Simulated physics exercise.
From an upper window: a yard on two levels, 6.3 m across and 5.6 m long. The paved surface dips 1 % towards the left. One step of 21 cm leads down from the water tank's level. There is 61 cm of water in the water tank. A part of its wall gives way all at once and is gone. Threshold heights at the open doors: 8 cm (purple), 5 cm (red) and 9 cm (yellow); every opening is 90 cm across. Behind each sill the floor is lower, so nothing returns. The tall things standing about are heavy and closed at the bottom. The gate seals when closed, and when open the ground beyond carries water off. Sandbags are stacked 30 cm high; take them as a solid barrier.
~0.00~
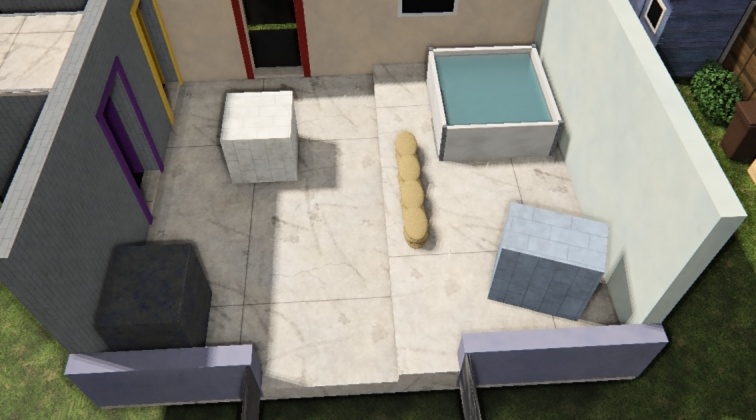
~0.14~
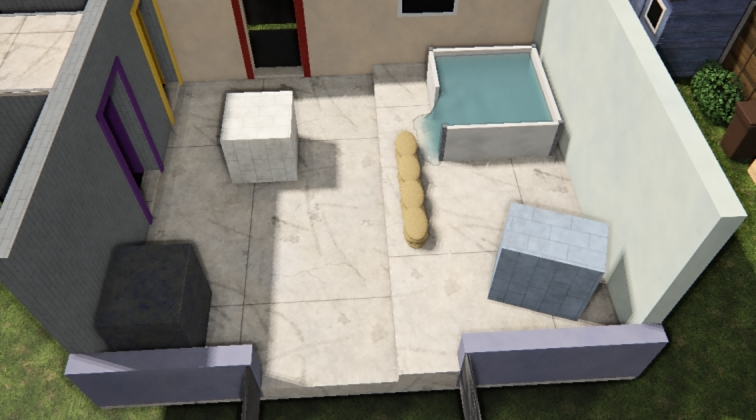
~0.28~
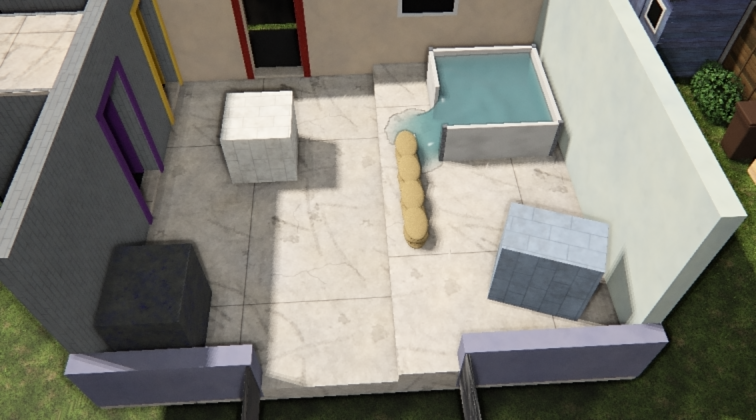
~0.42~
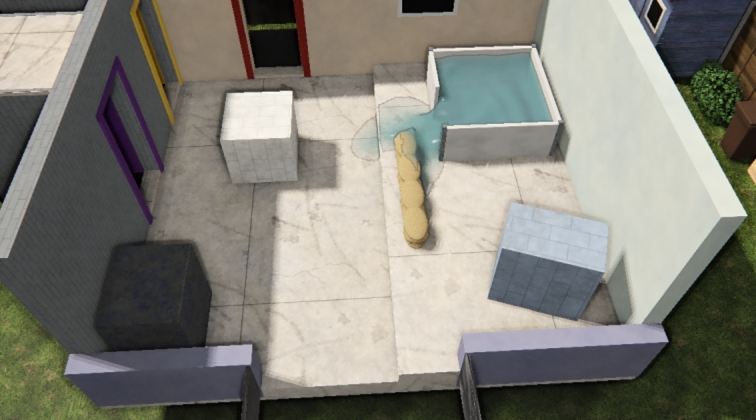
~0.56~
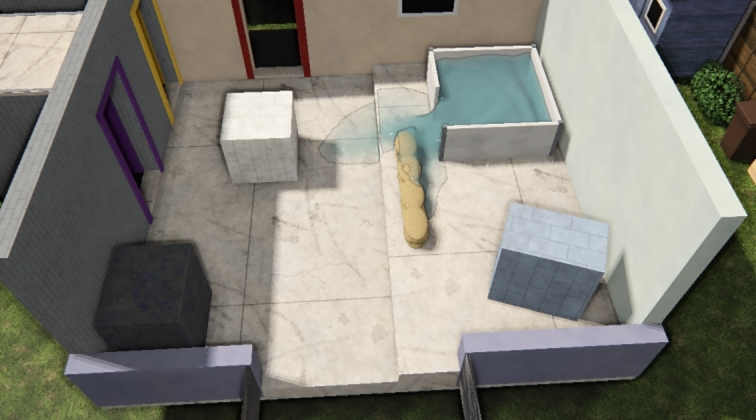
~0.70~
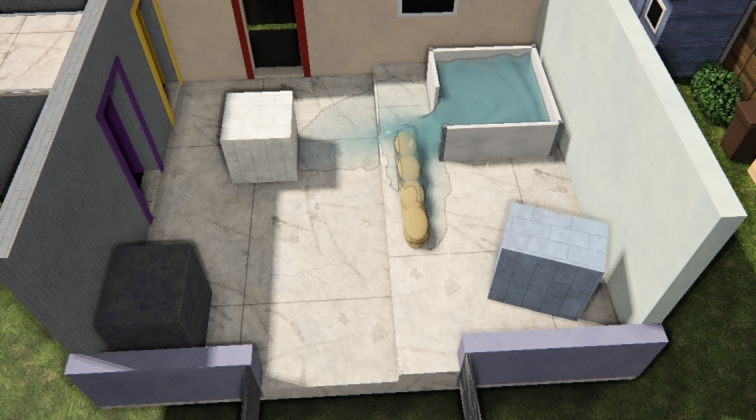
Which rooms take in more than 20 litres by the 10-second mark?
Door by door: At the purple door it keeps below the limit; at the red door it passes the limit; at the yellow door it exceeds the limit.
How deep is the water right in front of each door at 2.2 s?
In cm: Purple 0, red 10, yellow 16.
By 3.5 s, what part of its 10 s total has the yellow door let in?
Some 45 per cent by then.
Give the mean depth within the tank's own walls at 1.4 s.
Roughly 39 cm on average.
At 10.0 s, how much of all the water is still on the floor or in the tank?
Some 72 per cent remains.
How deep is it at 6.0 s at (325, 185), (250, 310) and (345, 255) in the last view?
About 3, 4 and 2 cm.
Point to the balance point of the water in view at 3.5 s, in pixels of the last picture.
At about (398, 146).
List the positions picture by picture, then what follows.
In the first picture, the water tank at (491, 88) is whole and still, 61 cm deep.
In the second picture, water pours out at (440, 129) and has run 0.5 m, to (423, 118); deepest outside 31 cm, 61 cm at the water tank's back.
In the third picture, water pours out at (440, 130) and has run 0.8 m, to (394, 122); deepest outside 35 cm, 61 cm at the water tank's back.
In the fourth picture, the front is at (358, 140), 1.3 m from the gap at (440, 130); 1.4 m2 of floor is under water; 59 cm left at the back of the water tank.
In the fifth picture, the front is at (326, 147), 1.8 m from the gap at (440, 130); 2.4 m2 of floor is under water; 52 cm left at the back of the water tank.
In the sixth picture, the front is at (300, 138), 2.3 m from the gap at (440, 130); 3.4 m2 of floor is under water; 51 cm left at the back of the water tank.
After 1.4 s water covers 30 % of the floor and is deepest (43 cm) near (424, 149); purple door not reached, red door not reached, yellow door not reached.
After 2.2 s water covers 45 % of the floor and is deepest (32 cm) near (424, 149); purple door not reached, red door 10 cm at the sill, 8 L in, yellow door 16 cm at the sill, 2 L in.
After 3.5 s water covers 60 % of the floor and is deepest (24 cm) near (424, 149); purple door not reached, red door 9 cm at the sill, 31 L in, yellow door 18 cm at the sill, 67 L in.
After 6.0 s water covers 80 % of the floor and is deepest (14 cm) near (424, 149); purple door 3 cm at the sill, 0 L in, red door 7 cm at the sill, 54 L in, yellow door 14 cm at the sill, 135 L in.
After 10.0 s water covers 85 % of the floor and is deepest (10 cm) near (120, 365); purple door 4 cm at the sill, 0 L in, red door 6 cm at the sill, 59 L in, yellow door 7 cm at the sill, 149 L in.
